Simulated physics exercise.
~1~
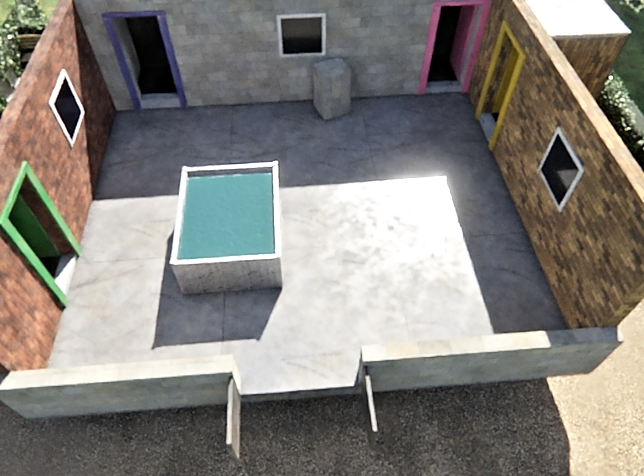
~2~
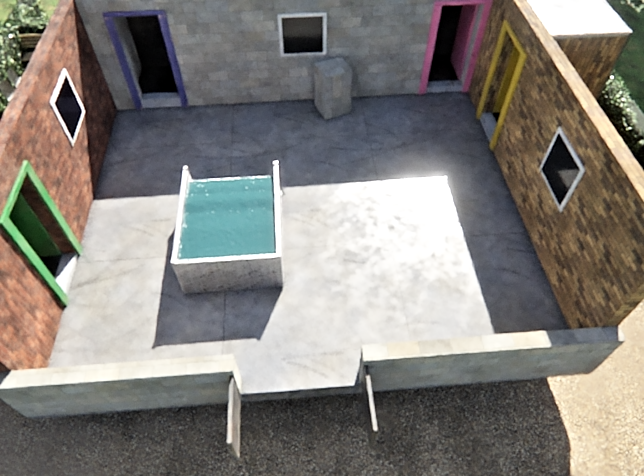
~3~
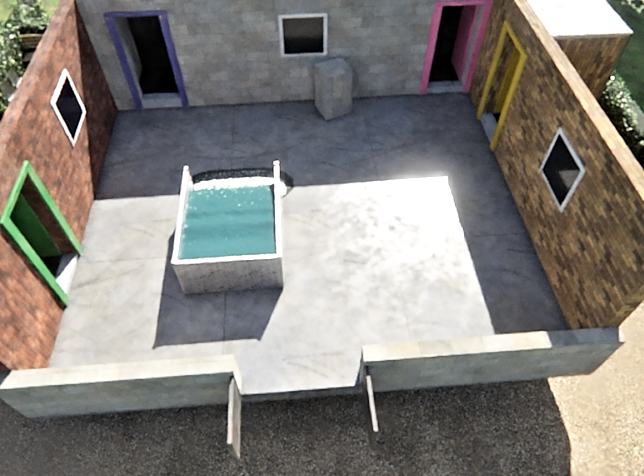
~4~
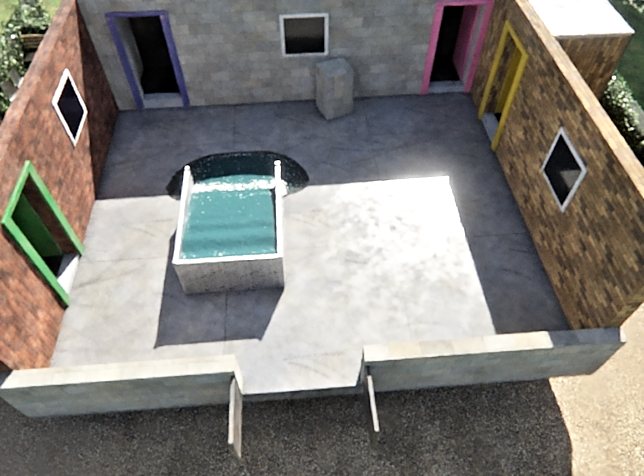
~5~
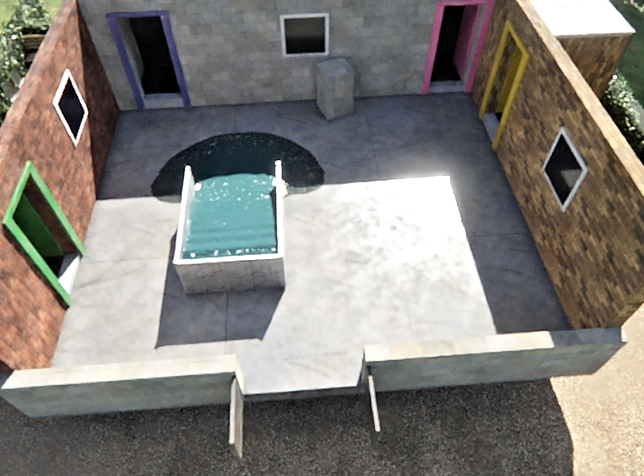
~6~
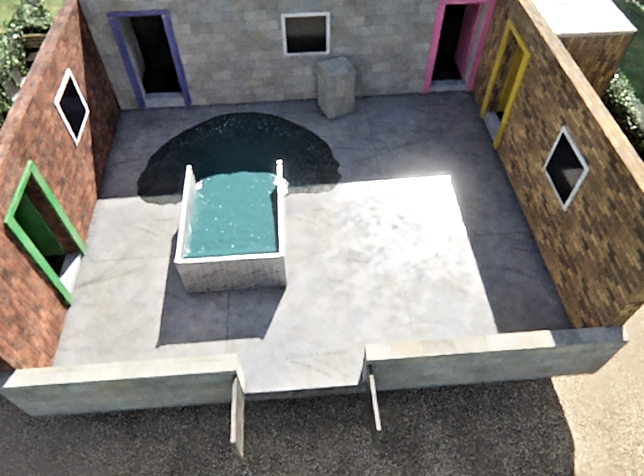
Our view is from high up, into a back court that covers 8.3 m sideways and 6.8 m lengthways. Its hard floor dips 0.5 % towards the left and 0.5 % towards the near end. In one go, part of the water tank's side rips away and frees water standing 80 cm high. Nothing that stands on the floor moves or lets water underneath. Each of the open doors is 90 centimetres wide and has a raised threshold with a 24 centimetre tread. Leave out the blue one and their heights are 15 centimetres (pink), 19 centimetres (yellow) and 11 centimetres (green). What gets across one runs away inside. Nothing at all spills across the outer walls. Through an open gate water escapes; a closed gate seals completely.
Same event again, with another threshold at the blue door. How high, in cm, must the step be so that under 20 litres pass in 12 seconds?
Roughly 21 cm.
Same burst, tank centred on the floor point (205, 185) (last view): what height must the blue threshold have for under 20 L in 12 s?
With that change, some 33 centimetres.
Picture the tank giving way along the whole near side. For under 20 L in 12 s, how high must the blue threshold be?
With that break, close to 8.5 cm.
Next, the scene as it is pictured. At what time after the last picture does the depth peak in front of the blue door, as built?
Peak time: About 1.4 s.
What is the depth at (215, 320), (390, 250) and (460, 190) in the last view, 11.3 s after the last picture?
Respectively 6 cm, 6 cm and 2 cm.
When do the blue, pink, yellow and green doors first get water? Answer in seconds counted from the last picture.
Blue at 0.4 seconds, pink at 1.8 seconds, yellow at 2.8 seconds, green at 3.2 seconds.
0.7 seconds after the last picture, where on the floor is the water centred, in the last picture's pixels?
Around (241, 188).
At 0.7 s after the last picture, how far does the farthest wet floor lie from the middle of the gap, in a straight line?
About 3.8 m.
Then, 0.7 s after the last picture water covers 25 % of the floor, deepest (38 cm) near (238, 106); 20 cm at the blue door, 0 litres in over its 23 cm threshold.
Then, 2.3 s after the last picture water covers 30 % of the floor, deepest (34 cm) near (129, 112); 23 cm at the blue door, 4 litres in over its 23 cm threshold.
Then, 11.3 s after the last picture water covers 95 % of the floor, deepest (10 cm) near (46, 393); 4 cm at the blue door, 9 litres in over its 23 cm threshold.
At the blue door as built, the water peaked near 26 cm, 1.3 s after the last picture.
Run again over the same 12 s with other heights there, 47 litres in over 17 cm, 9 litres over 23 cm. The limit of 20 litres is kept from about 21 cm up.
